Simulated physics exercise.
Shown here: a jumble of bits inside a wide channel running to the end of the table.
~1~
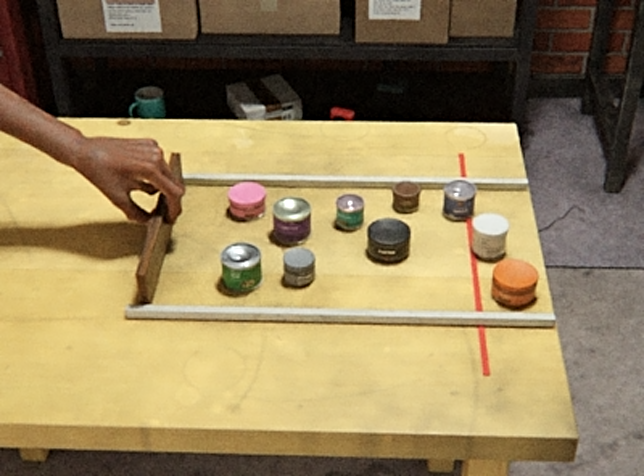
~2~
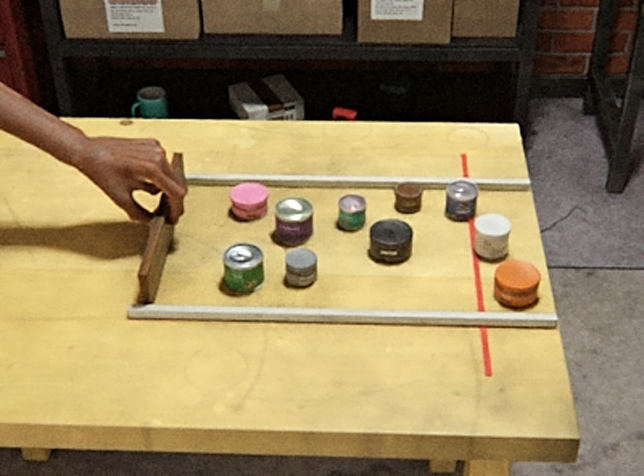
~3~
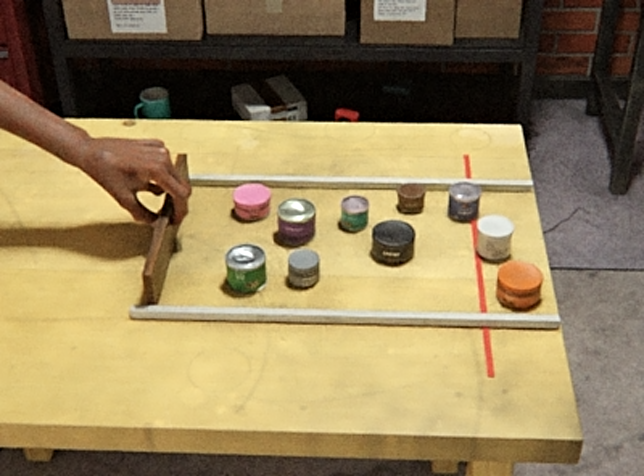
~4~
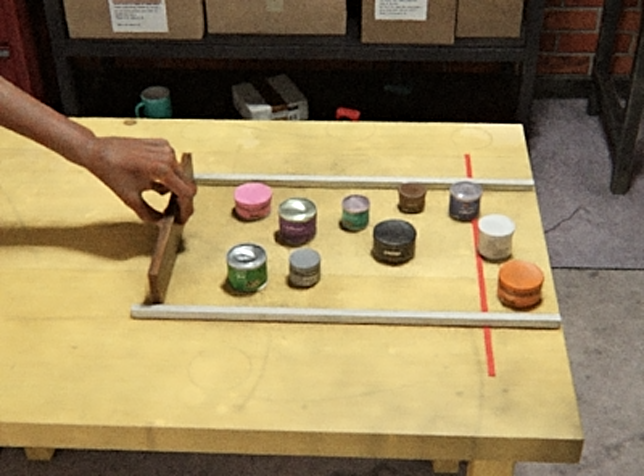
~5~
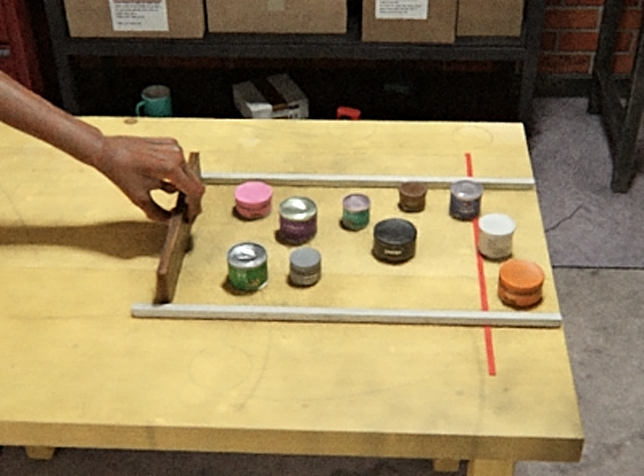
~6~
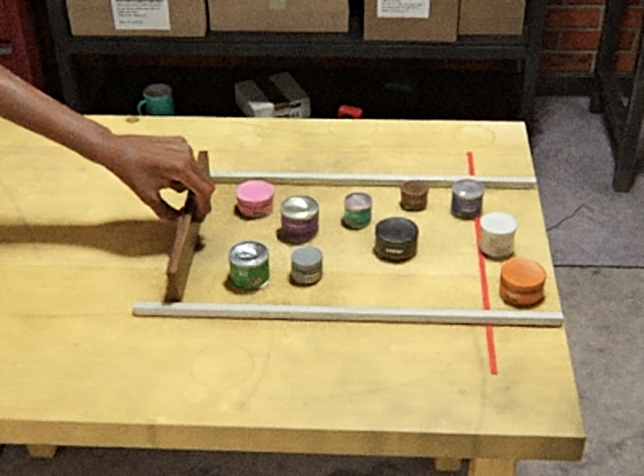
A hand at the left slides an upright wooden board a short way to the right along a channel between two pale rails, while the tubs and tins ahead of it stay put and the view drifts very slightly. The scene is a yellowish wooden tabletop seen from above and in front, with boxes shelved behind. Pink, green, purple and grey containers sit nearer the board, and white and orange ones by a red line at right.
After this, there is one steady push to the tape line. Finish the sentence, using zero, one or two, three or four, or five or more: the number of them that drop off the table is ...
The number that drop off the table is one or two.
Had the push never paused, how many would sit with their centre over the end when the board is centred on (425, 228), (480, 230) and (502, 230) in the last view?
Counts: 0, 2, 5.
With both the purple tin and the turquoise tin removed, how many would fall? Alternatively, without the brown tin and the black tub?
The first try gives 0, the second gives 0.
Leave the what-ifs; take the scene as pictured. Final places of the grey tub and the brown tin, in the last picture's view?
Near (539, 275) and (489, 188).
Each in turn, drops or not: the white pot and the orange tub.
The white pot? It doesn't stay. The orange tub? It doesn't stay.
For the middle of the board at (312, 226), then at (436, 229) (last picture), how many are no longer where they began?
The counts are 5 and 10.
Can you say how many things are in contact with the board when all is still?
That makes 4.
Early on, none off yet; orange tub at rest near (522, 282); white pot at rest near (498, 236); blue tin at rest near (467, 199).
A while later, none off yet; orange tub at rest near (522, 282); white pot travelled a little near (518, 238); blue tin travelled about its own width near (487, 197).
Finally, the number that fall off is one or two; lost, white pot and orange tub.
